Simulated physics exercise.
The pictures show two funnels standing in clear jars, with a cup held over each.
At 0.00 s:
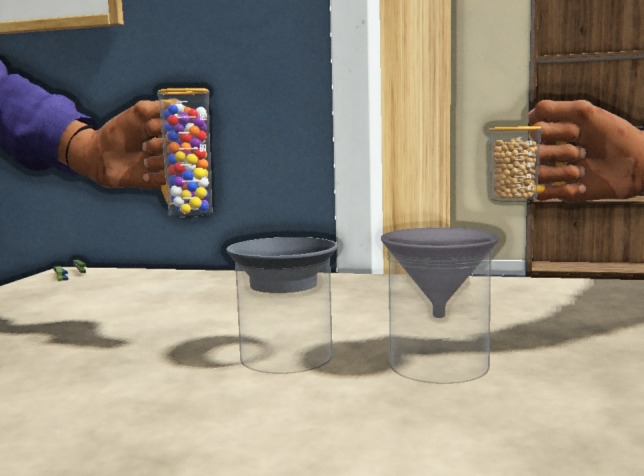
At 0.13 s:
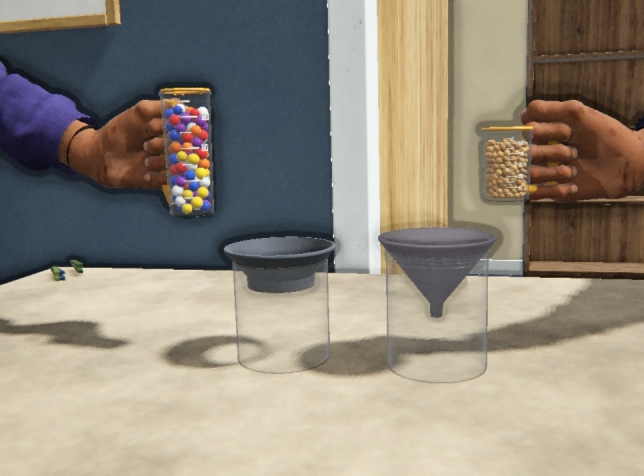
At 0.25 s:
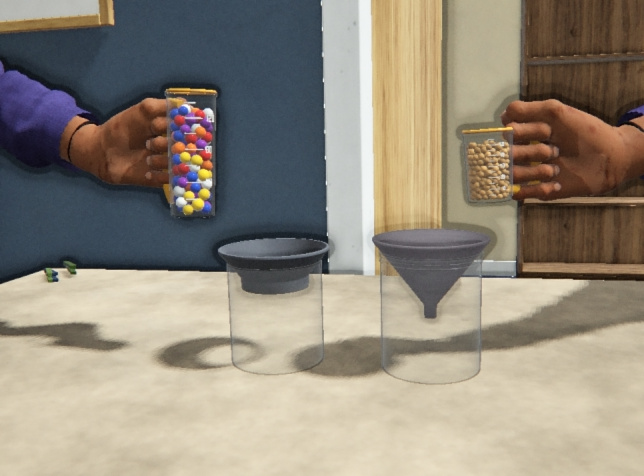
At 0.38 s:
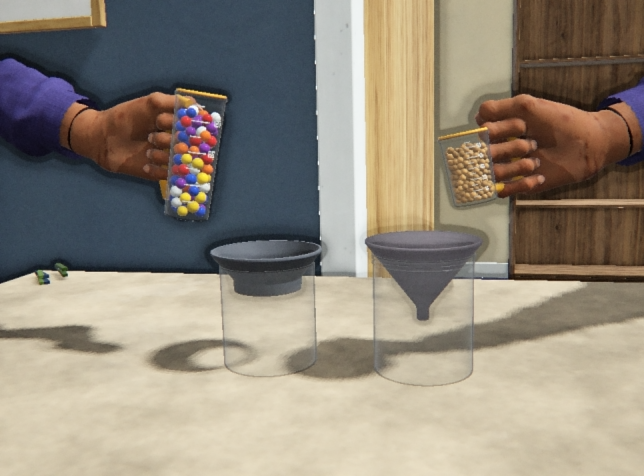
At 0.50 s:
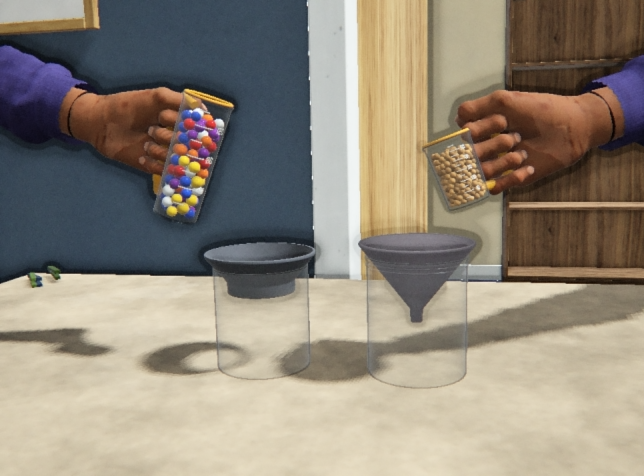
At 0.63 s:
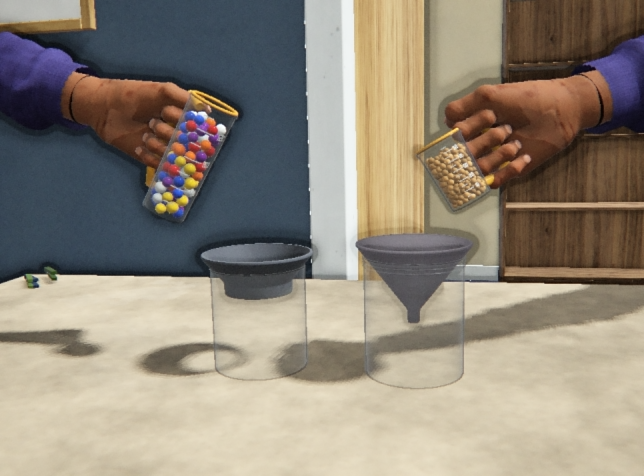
Two hands holding clear cups of colourful balls and tan beads above funnels in jars, gradually tilting both cups inward.
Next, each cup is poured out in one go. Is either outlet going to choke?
The left funnel lets everything through; the right one jams.
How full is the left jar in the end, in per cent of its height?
It comes to 25 per cent or so.
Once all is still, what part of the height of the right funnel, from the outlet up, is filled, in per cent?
Roughly 70 in a hundred.
By 1.17 s, left, every one still in the cup; right, every one still in the cup.
By 1.63 s, left, the larger part still in the cup, about a tenth in or over the funnel; right, roughly two thirds still in the cup, roughly a third in or over the funnel.
By 2.04 s, left, roughly a quarter in or over the funnel, the larger part down in the jar; right, almost all in or over the funnel, just a few down in the jar.
When it is over (2.8 s), left, every one down in the jar; right, almost all stuck in the funnel, just a few down in the jar.
